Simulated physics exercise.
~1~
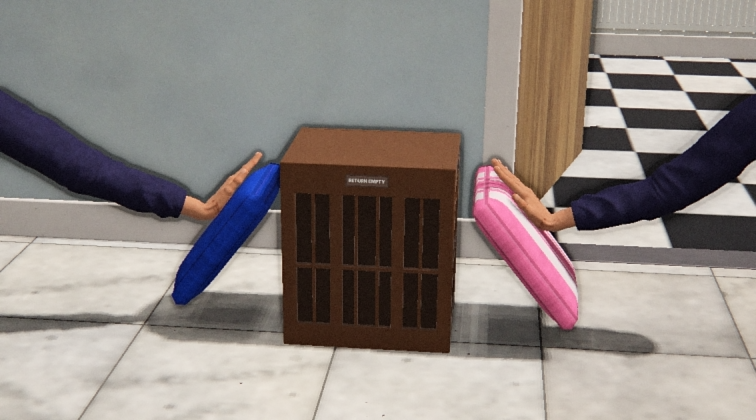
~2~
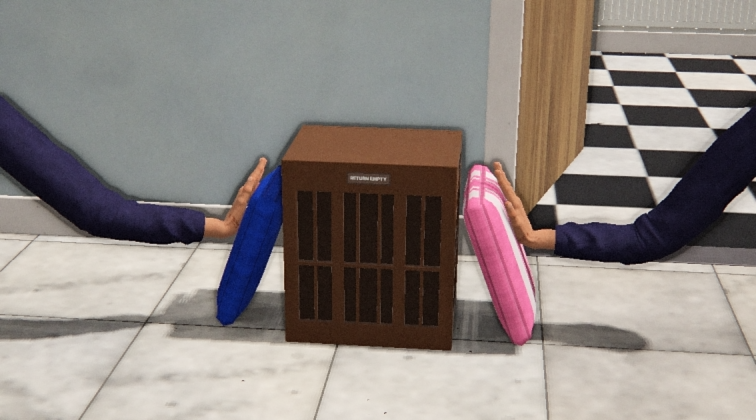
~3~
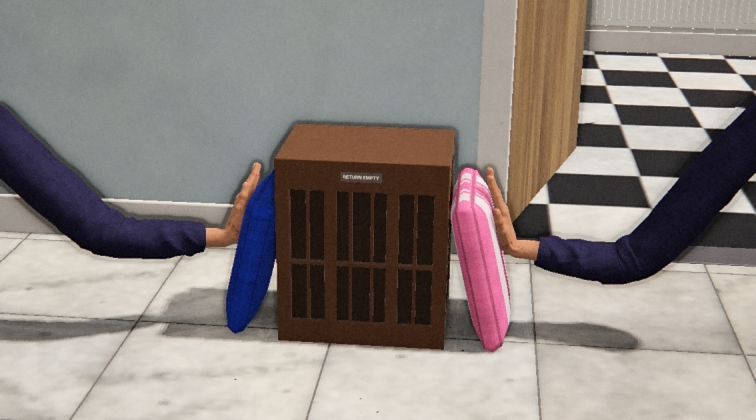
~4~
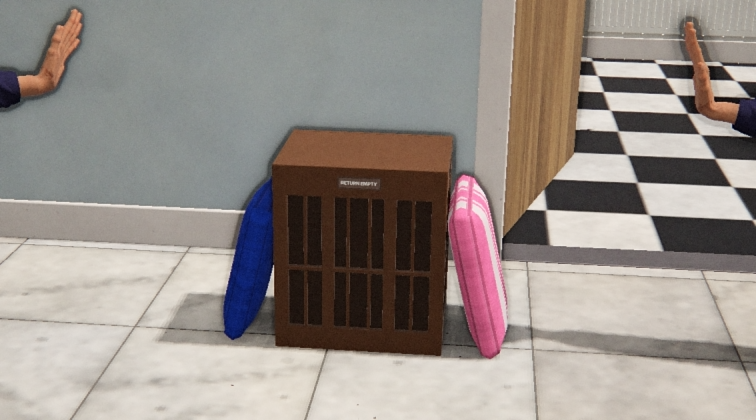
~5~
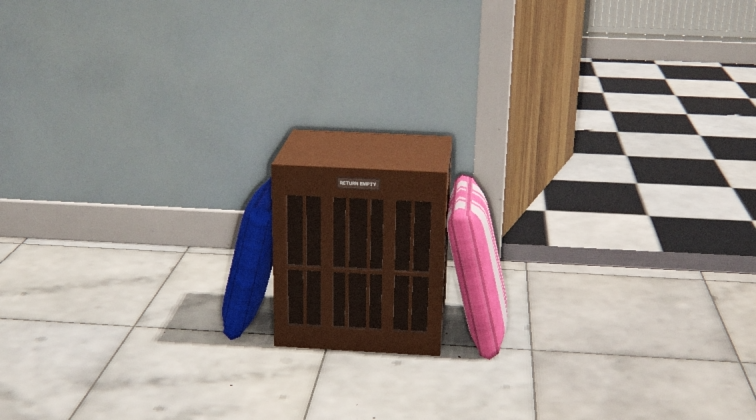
Blue soft bag and pink striped cushion being pressed by two hands against a brown crate, then staying propped after release.
